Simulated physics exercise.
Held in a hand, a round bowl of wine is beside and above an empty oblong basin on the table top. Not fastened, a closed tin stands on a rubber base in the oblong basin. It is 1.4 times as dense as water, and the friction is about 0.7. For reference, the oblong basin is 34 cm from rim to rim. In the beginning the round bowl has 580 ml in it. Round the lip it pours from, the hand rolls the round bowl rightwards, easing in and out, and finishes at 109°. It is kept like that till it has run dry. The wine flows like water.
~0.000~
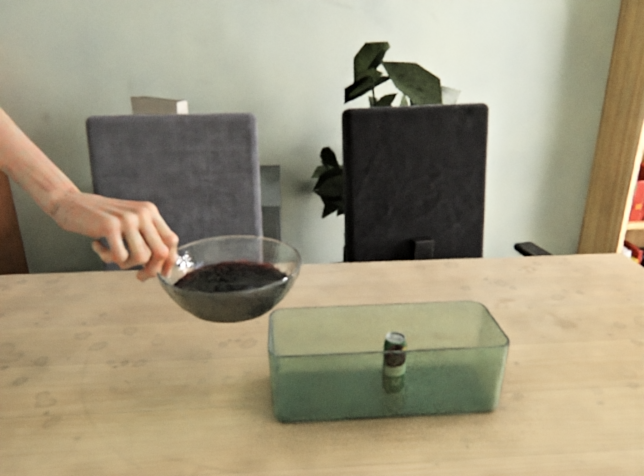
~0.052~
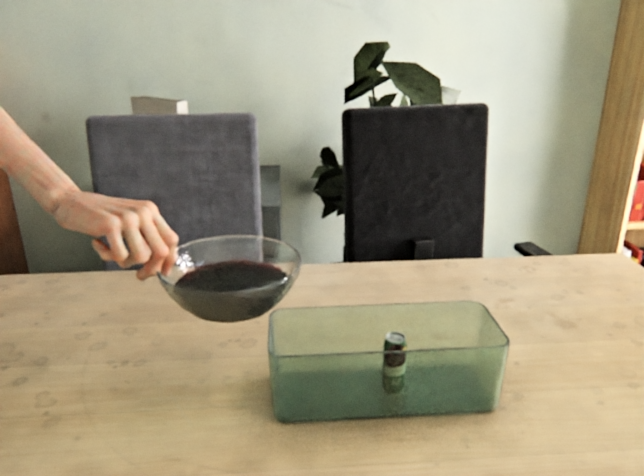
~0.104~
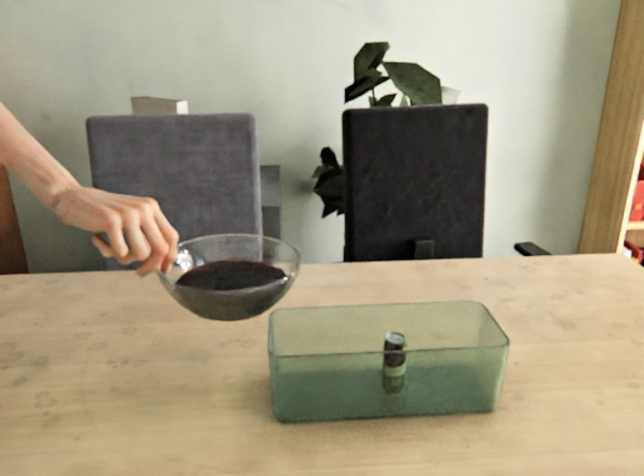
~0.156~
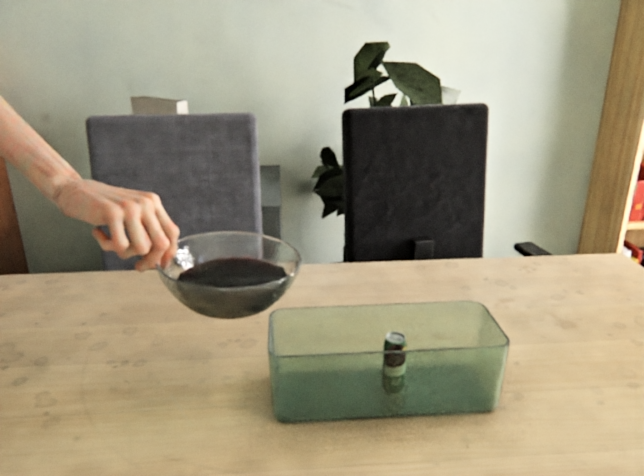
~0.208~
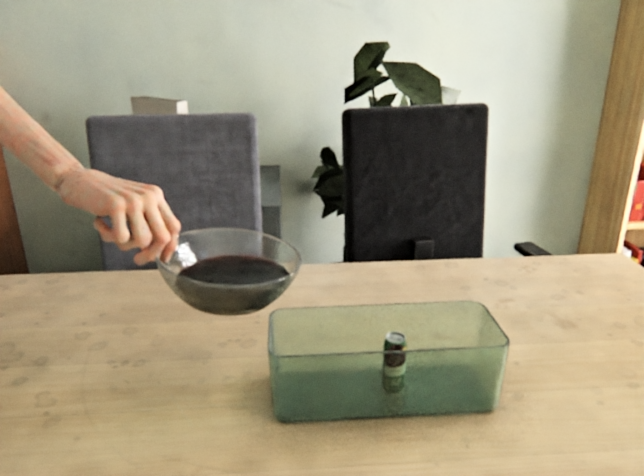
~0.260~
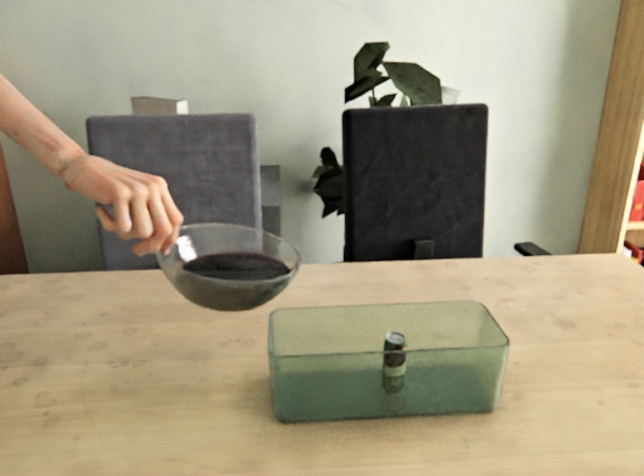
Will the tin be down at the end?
No: It is left standing.
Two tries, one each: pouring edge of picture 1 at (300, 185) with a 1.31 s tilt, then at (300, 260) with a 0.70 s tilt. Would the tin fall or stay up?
Run one: It does not tip. Run two: It tumbles.
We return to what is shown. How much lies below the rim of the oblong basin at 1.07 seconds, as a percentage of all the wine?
Around 94 parts in a hundred.
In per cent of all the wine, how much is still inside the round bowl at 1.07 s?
Remaining share: Approx. 0 %.
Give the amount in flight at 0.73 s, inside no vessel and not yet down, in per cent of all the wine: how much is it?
Estimate: About 38 % of all of it.
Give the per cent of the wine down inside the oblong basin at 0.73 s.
Roughly 8 per cent.
After 0.73 s the tilt is 64° and 53 per cent is still to pour; the tin stands where it began.
After 1.07 s the tilt is 100° and 0 per cent is still to pour; the tin stands where it began.
After 1.42 s the tilt is 109° and 0 per cent is still to pour; the tin stands where it began.
After 1.81 s the tilt is 109° and 0 per cent is still to pour; the tin stands where it began.
In the end the tin stands where it began.
